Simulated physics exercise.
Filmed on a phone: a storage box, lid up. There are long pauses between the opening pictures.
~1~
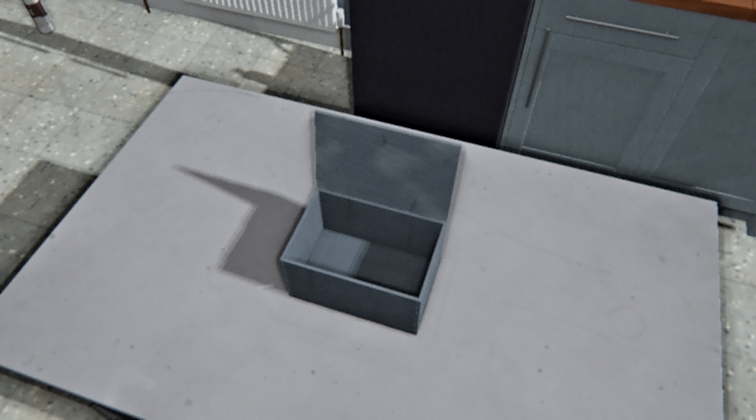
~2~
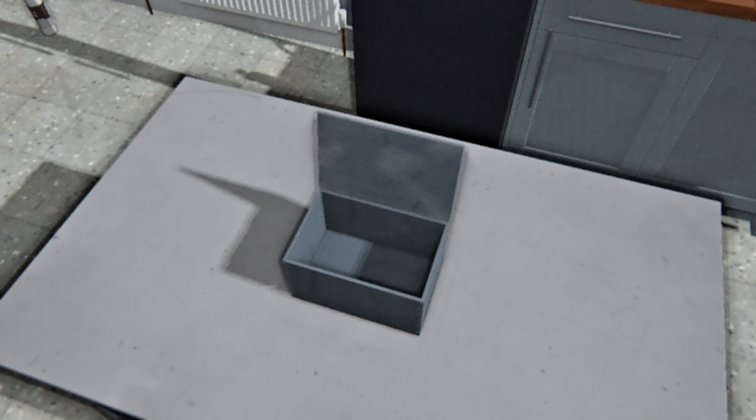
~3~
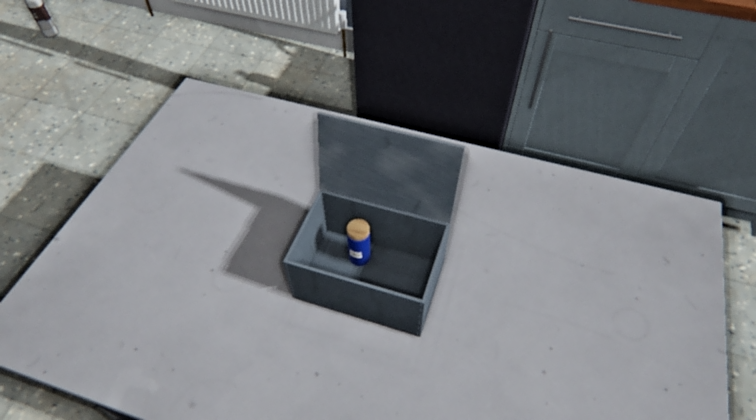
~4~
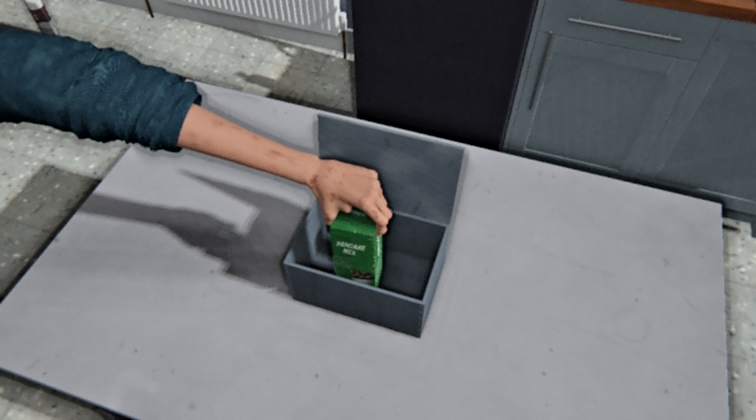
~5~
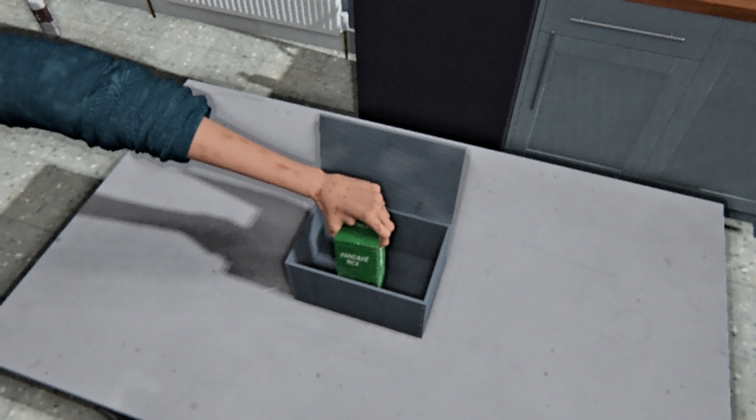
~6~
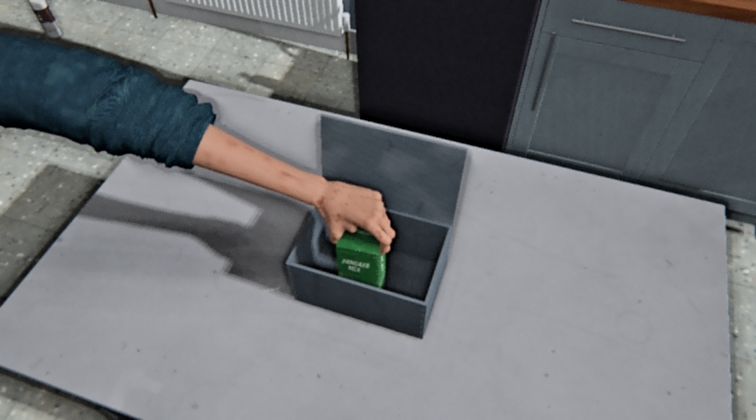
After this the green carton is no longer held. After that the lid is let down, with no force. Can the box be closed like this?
Outcome: The lid stays ajar.
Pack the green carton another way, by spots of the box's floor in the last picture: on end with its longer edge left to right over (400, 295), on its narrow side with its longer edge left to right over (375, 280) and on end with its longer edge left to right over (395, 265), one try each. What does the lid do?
First try: It is held up; second try: It sits on the rim; third try: It is held up.
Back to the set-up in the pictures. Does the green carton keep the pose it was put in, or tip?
The green carton keeps its pose.
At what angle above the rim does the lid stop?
Some 35° above the rim.
Then, 1.40 s on from there, lid 72° above the rim.
Then, 2.10 s on from there, lid 38° above the rim.
In the end, lid 37° above the rim; both unmoved. At the end, from the last picture's camera, green carton near (363, 267).
